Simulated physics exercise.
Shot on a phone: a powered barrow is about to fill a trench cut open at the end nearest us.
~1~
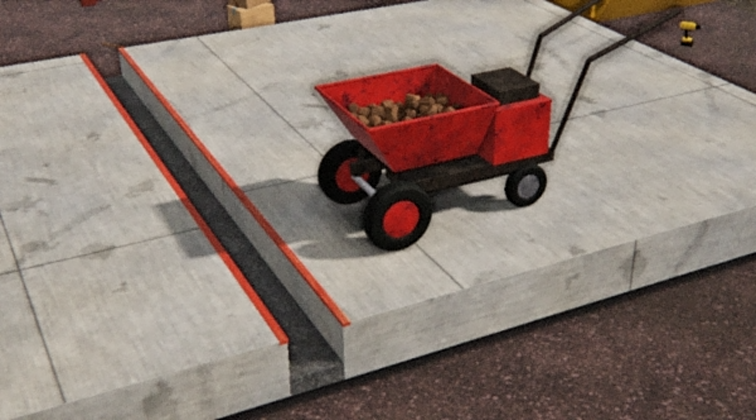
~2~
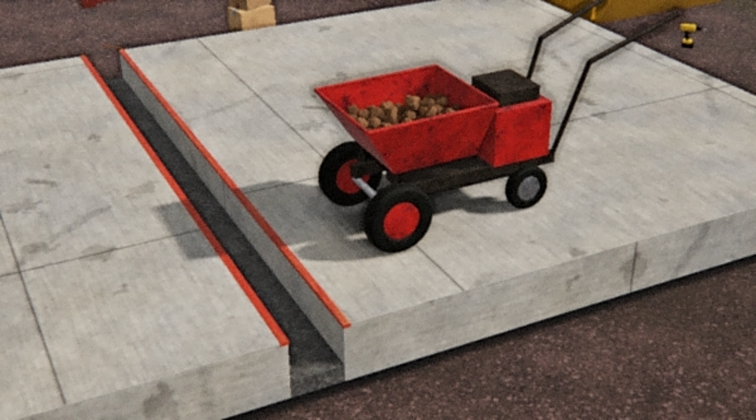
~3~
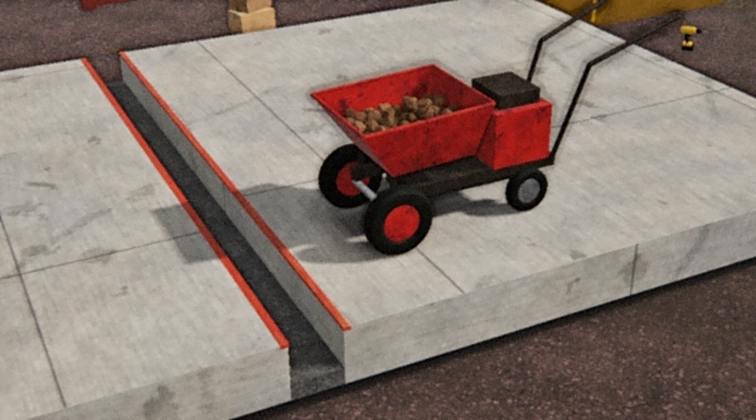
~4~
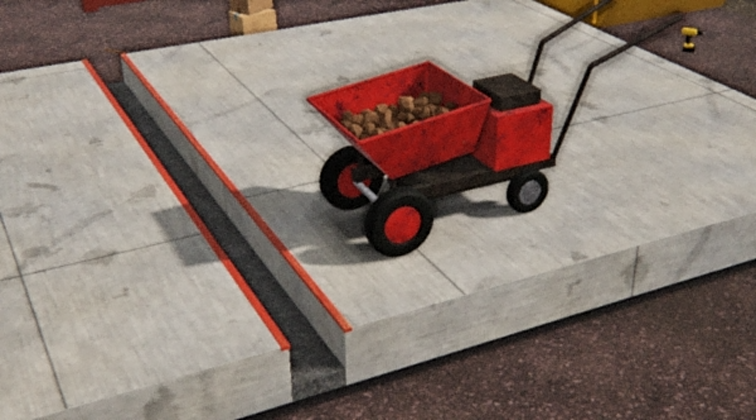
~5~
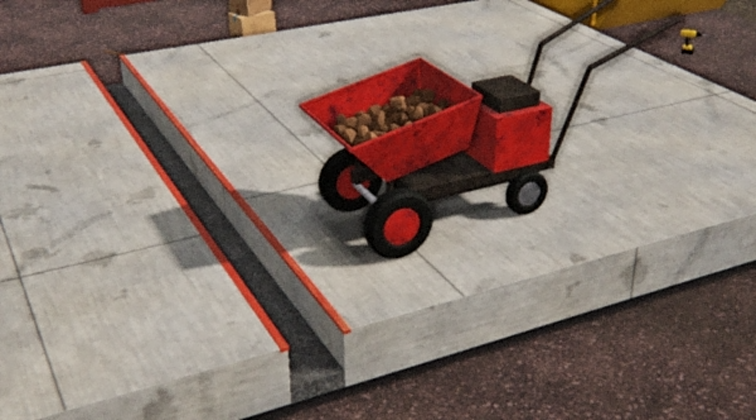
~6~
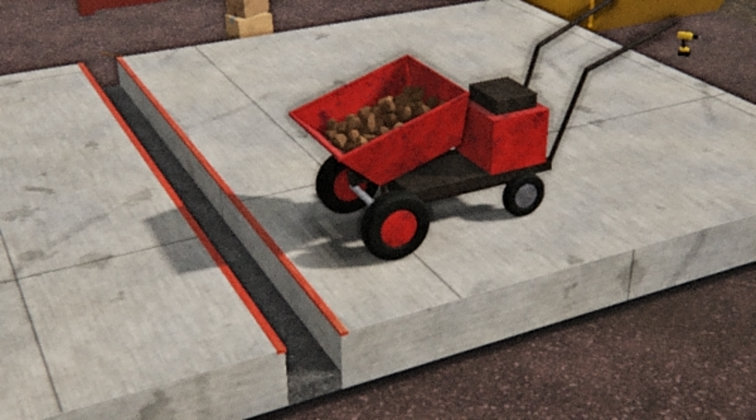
Red powered barrow standing on a concrete slab beside a narrow trench, its skip of brown lumps slowly tilting forward to the left.
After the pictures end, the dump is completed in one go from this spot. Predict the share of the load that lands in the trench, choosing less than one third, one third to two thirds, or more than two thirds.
Most likely the bulk, above two thirds lands in the trench.
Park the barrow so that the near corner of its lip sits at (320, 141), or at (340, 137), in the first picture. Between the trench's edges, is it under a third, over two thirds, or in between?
Record - trial one: Under a third; trial two: In the middle band.
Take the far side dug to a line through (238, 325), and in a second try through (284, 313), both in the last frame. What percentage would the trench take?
100 %, 70 %.
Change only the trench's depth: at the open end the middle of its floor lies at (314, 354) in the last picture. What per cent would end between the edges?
About 70 %.
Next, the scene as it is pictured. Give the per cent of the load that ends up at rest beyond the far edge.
Roughly 5 in a hundred.
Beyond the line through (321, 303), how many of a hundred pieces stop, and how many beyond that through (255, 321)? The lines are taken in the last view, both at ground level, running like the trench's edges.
The first comes to 100 per cent, the second to 0 per cent.
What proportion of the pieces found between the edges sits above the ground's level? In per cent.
0 %.
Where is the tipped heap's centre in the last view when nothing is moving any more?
Near (253, 286).
Shortly afterwards, skip tipped steeply; the whole lot in the skip.
Next, skip tipped right over; all but a few in the skip; only a few falling.
Some moments later, skip tipped right over; near a third in the skip; near two thirds in or heaped over the trench; only a few beyond it.
In the end, skip tipped right over; all but a few in or heaped over the trench; only a few beyond it.
